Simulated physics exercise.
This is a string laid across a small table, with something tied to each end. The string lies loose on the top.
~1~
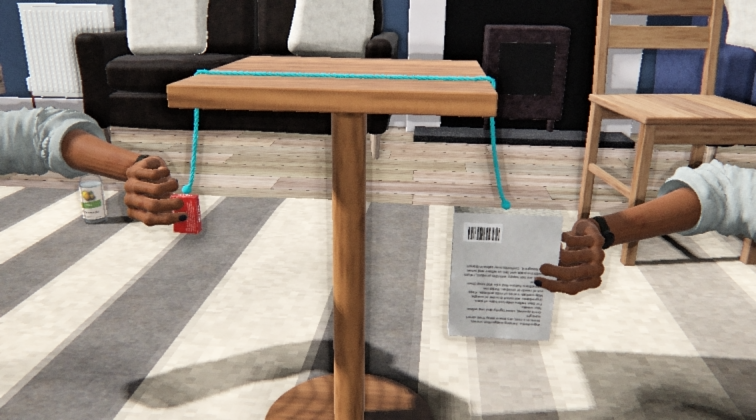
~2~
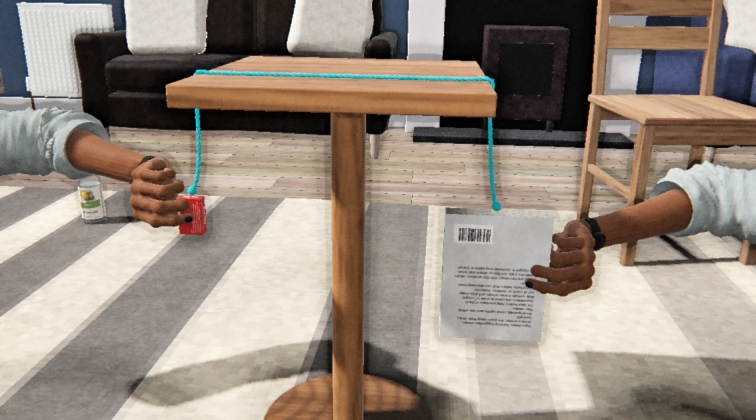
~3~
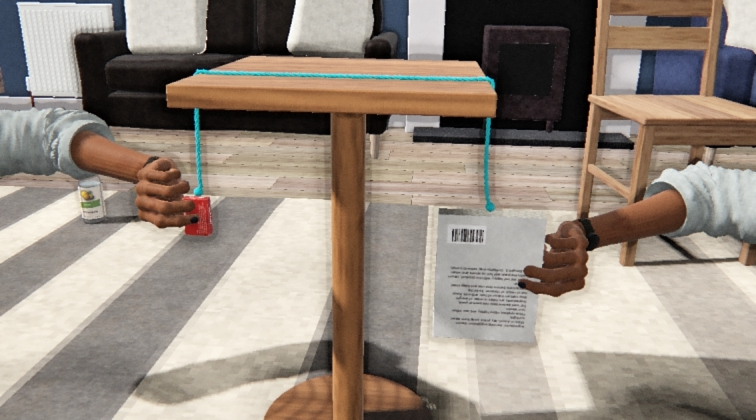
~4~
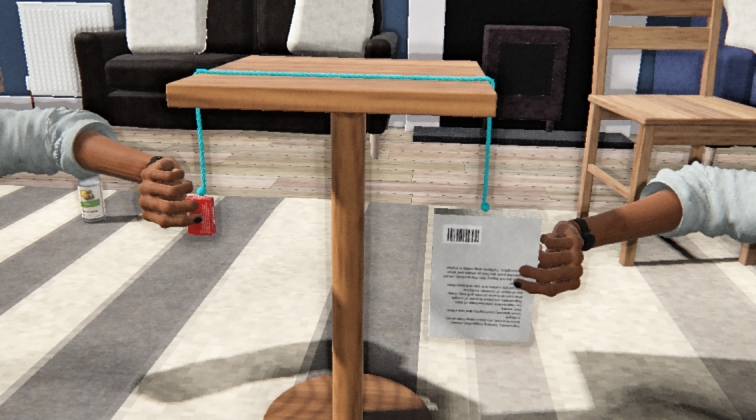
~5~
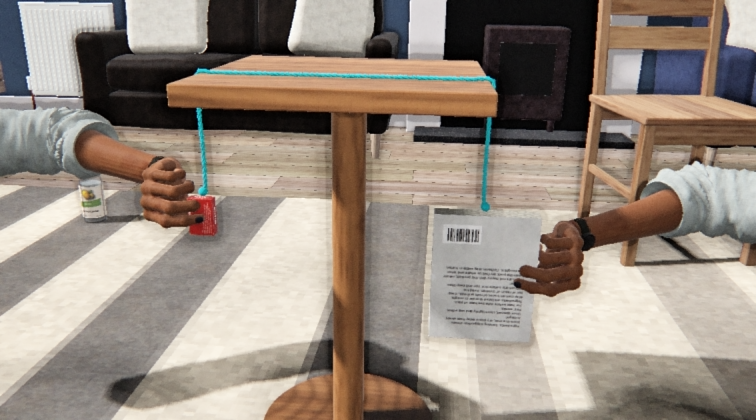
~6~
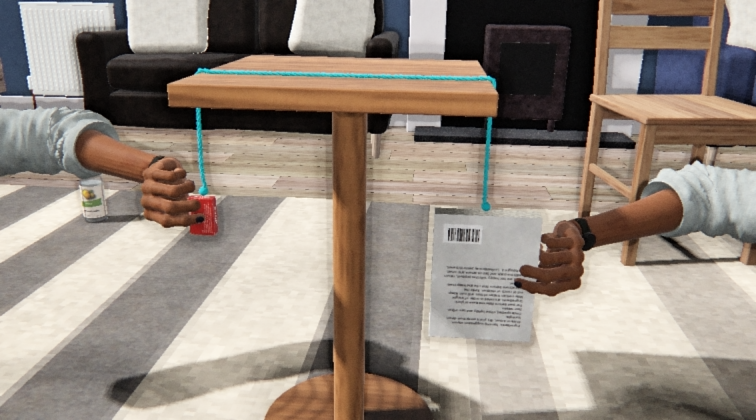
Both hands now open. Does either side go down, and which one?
In the end the string runs down on the right.
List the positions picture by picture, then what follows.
The first picture shows left matchbox (186, 214); right book (503, 274); string over the top (348, 76).
The second picture shows left matchbox (192, 215); right book (494, 276).
The third picture shows left matchbox (198, 215); right book (487, 276).
The fourth picture shows left matchbox (201, 216); right book (482, 276).
The fifth picture shows left matchbox (202, 216); right book (482, 276).
The sixth picture shows left matchbox (203, 215); right book (483, 276); string over the top (348, 76).
Then, 0.40 s later than the last view, left matchbox pulled up onto the top; right book down on the floor.
Then, 0.84 s later than the last view, left matchbox down on the floor near (380, 333); right book down on the floor.
Then, 1.28 s later than the last view, left matchbox down on the floor near (232, 346); right book down on the floor.
Finally, left matchbox down on the floor near (219, 391); right book down on the floor. The string is pulled to the right.
